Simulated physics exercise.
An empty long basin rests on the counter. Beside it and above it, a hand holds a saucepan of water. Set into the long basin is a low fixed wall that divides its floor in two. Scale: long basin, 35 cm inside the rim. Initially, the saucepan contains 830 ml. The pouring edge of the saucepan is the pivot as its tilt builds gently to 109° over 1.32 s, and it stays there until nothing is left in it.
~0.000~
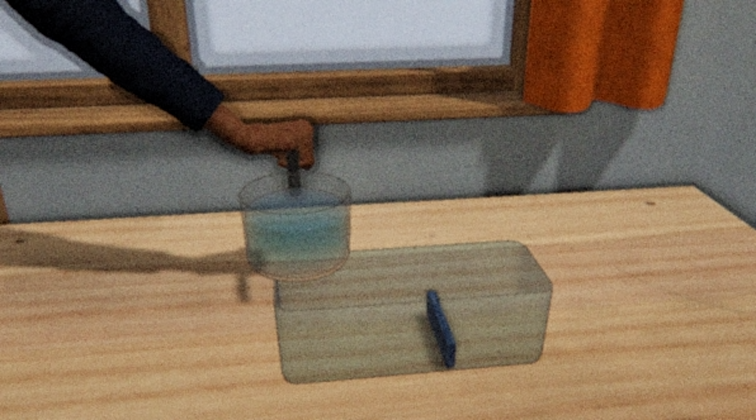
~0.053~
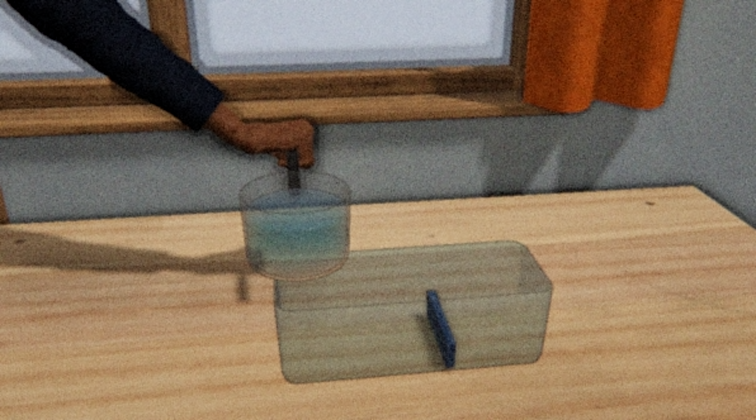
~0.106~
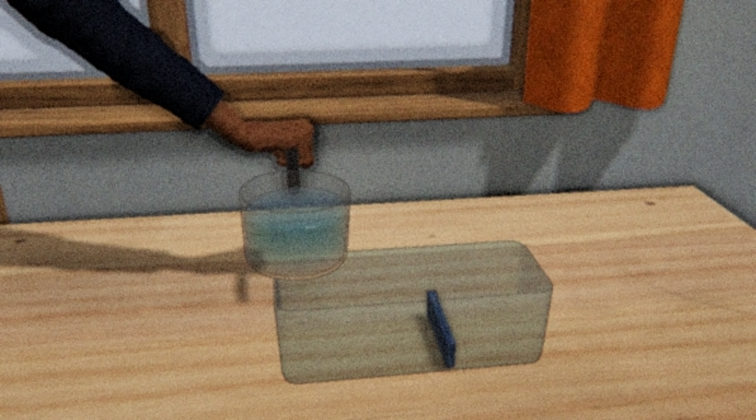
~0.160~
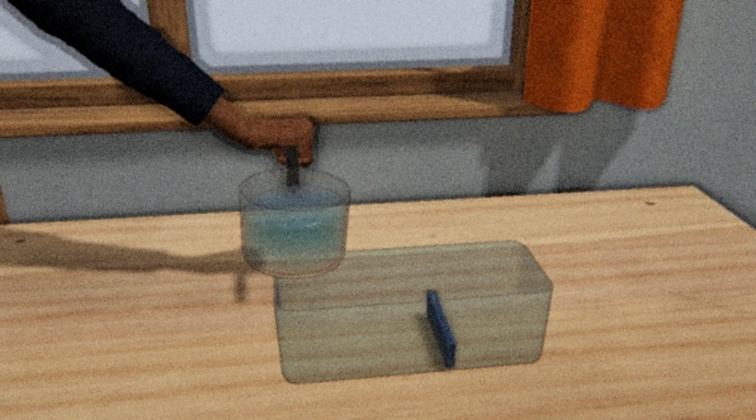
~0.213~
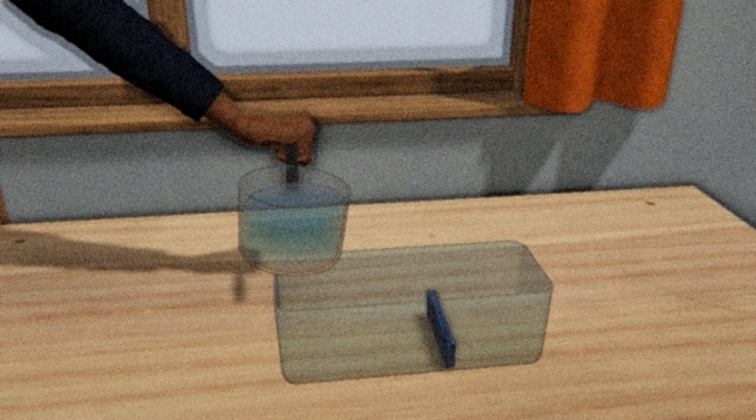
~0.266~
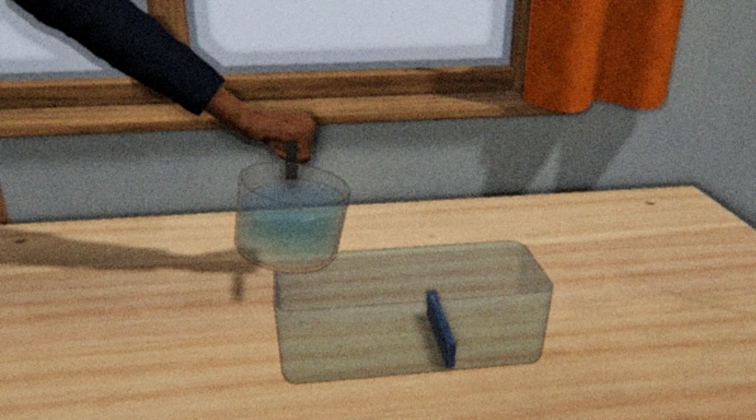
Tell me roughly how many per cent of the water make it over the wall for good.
Roughly 36 per cent make it over.
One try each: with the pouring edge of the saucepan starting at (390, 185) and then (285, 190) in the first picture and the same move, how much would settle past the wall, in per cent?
The first try gives 75 percent and the second 15 percent.
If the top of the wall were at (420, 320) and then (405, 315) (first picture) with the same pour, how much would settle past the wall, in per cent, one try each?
First 80, then 90 per cent.
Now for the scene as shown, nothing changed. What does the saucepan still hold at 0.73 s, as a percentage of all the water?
I reckon about 76 in a hundred is still held.
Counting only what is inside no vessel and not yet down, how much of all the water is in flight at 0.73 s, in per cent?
20 per cent.
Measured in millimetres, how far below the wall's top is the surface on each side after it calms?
Noted: Left near 20 mm, right near 20 mm.
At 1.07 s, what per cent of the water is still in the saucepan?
16 per cent or so.
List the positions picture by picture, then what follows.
Tilt 0°; pouring edge (349, 190); surface from (244, 209) to (347, 204); the long basin's rim runs from (275, 284) to (538, 265); the wall's top is at (441, 317), in the first picture.
Tilt 0°; pouring edge (349, 190); surface from (244, 209) to (347, 203), in the second picture.
Tilt 2°; pouring edge (349, 190); surface from (243, 209) to (347, 201), in the third picture.
Tilt 4°; pouring edge (349, 191); surface from (243, 207) to (346, 199), in the fourth picture.
Tilt 7°; pouring edge (349, 191); surface from (242, 204) to (345, 198), in the fifth picture.
Tilt 11°; pouring edge (349, 191); surface from (240, 201) to (345, 195), in the sixth picture.
Then, 0.73 s in, the tilt is 64° and 76 per cent is still to pour, 4 is left of the wall and 0 right of it.
Then, 1.07 s in, the tilt is 100° and 17 per cent is still to pour, 35 is left of the wall and 27 right of it.
Then, 1.43 s in, the tilt is 109° and 0 per cent is still to pour, 61 is left of the wall and 36 right of it.
Then, 1.82 s in, the tilt is 109° and 0 per cent is still to pour, 62 is left of the wall and 36 right of it.
Finally, 62 per cent lies left of the wall, 36 right of it and 1 outside.
